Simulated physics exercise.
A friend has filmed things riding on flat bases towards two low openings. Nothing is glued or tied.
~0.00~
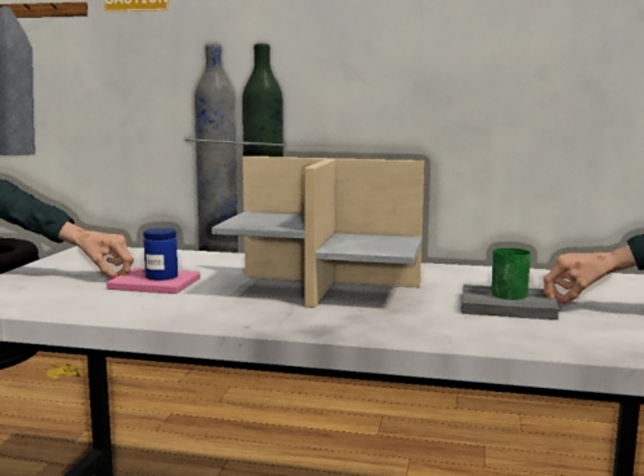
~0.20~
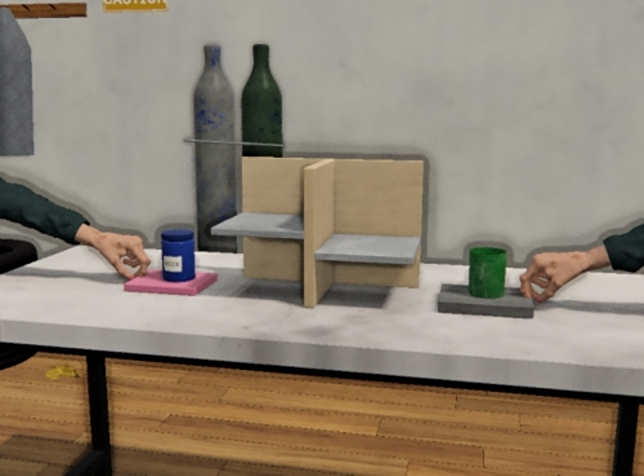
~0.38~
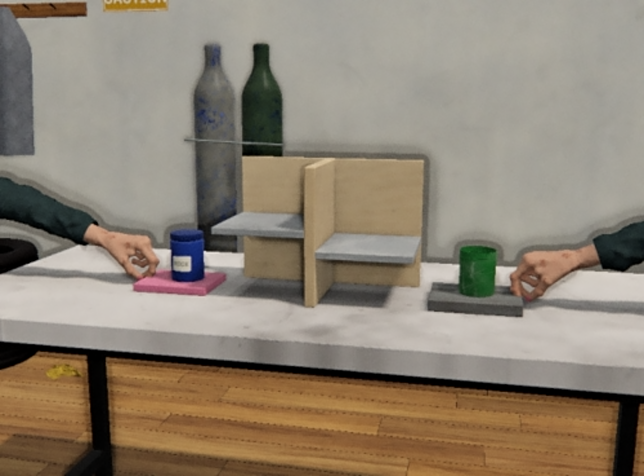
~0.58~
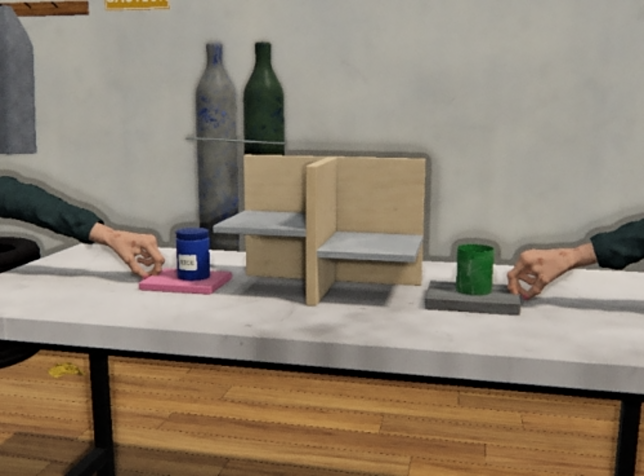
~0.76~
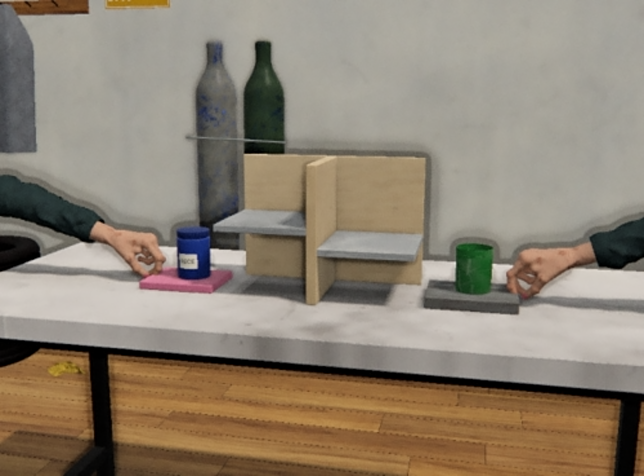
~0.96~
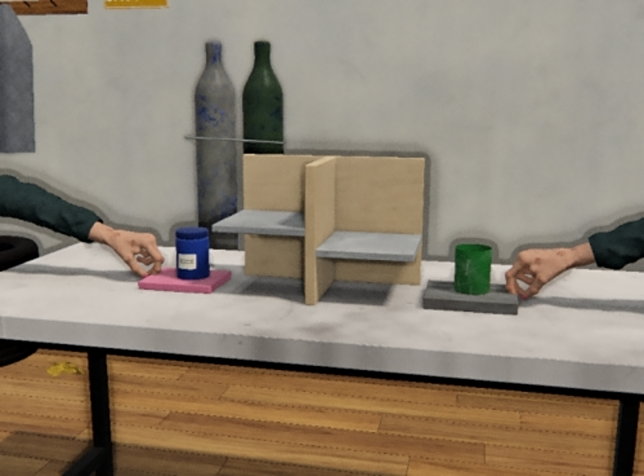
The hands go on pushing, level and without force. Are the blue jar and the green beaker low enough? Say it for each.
Outcome: The blue jar rides in untouched and the green beaker gets scraped off its spot.
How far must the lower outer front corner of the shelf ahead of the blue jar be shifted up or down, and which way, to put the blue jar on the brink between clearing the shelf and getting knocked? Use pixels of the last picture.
Some 8 pixels, down.
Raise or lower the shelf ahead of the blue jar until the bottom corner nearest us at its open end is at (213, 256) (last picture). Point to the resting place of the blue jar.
Near (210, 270).
After 2.18 s, blue jar riding along near (234, 256); green beaker tipped 21° from how it was near (433, 262).
After 2.62 s, blue jar riding along near (252, 257); green beaker on its side near (442, 269).
At rest (3.9 s), the blue jar passes below, near (271, 258); the green beaker is knocked back, near (434, 275).
